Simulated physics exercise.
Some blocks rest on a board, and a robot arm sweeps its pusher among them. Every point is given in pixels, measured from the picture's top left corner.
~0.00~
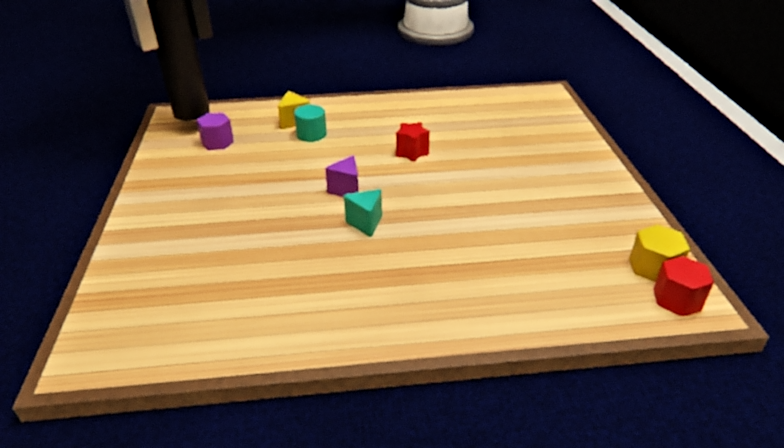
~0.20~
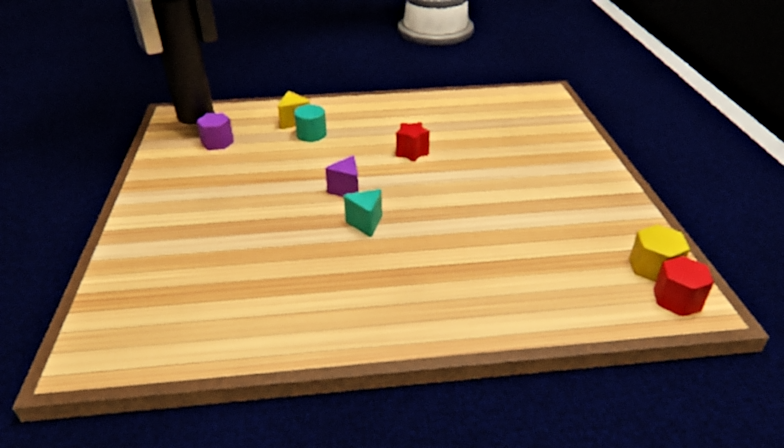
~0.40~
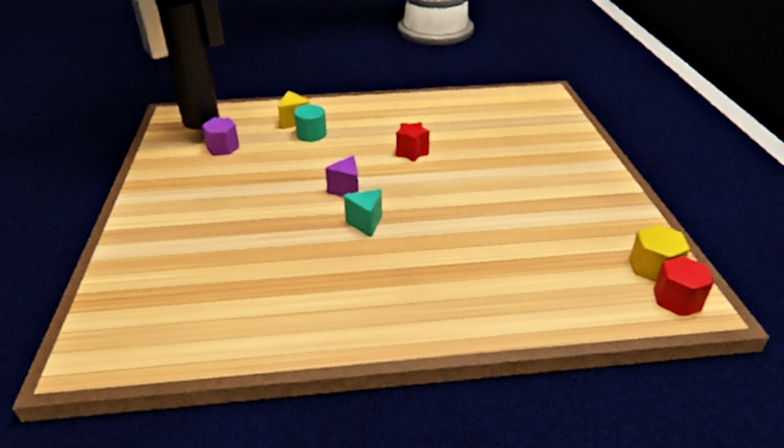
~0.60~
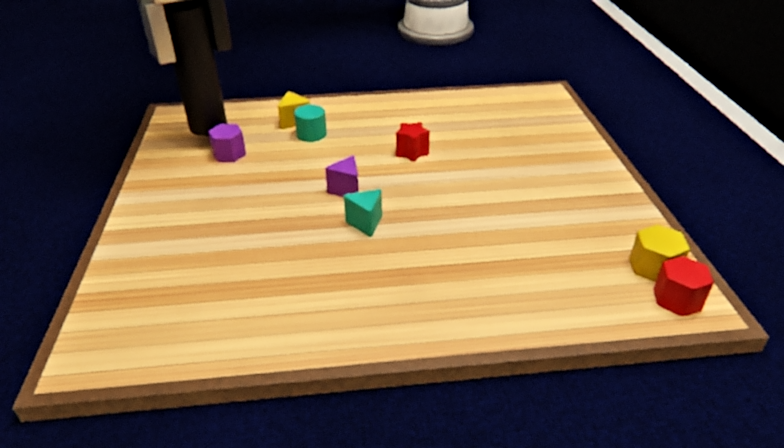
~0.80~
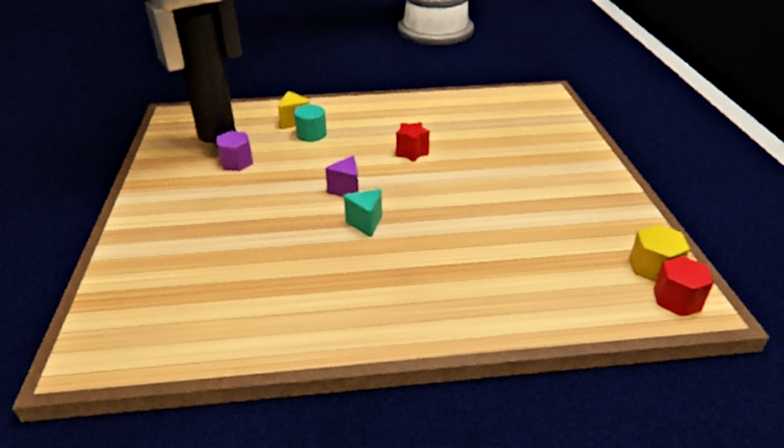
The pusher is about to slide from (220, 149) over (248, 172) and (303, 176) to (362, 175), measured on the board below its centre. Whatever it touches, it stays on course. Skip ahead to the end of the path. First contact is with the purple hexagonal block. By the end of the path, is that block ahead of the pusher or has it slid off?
Slid off.
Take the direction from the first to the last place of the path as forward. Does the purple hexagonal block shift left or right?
It shifts to the right.
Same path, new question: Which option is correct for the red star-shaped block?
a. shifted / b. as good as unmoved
b: As good as unmoved.
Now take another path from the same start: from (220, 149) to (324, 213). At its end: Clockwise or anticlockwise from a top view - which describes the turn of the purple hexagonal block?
Looking down: Clockwise.
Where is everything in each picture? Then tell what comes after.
The first frame shows pusher's lower end (192, 113); purple hexagonal block (213, 119); purple triangular piece (345, 165); red star-shaped block (412, 128).
The second frame shows pusher (196, 116); blocks still.
The third frame shows pusher (202, 121); purple hexagonal block (219, 124).
The fourth frame shows pusher (209, 127); purple hexagonal block (225, 130).
The fifth frame shows pusher (217, 134); purple hexagonal block (232, 138); purple triangular piece (345, 165); red star-shaped block (412, 128).
On the path given first. One third of the way, pusher (246, 157); purple hexagonal block (258, 164), turned 20° clockwise.
Two thirds of the way, pusher (302, 160); purple hexagonal block (272, 172), turned 55° clockwise.
At the end, pusher (361, 159); purple hexagonal block (272, 172), turned 55° clockwise; purple triangular piece (357, 167), turned 45° clockwise; red star-shaped block still.
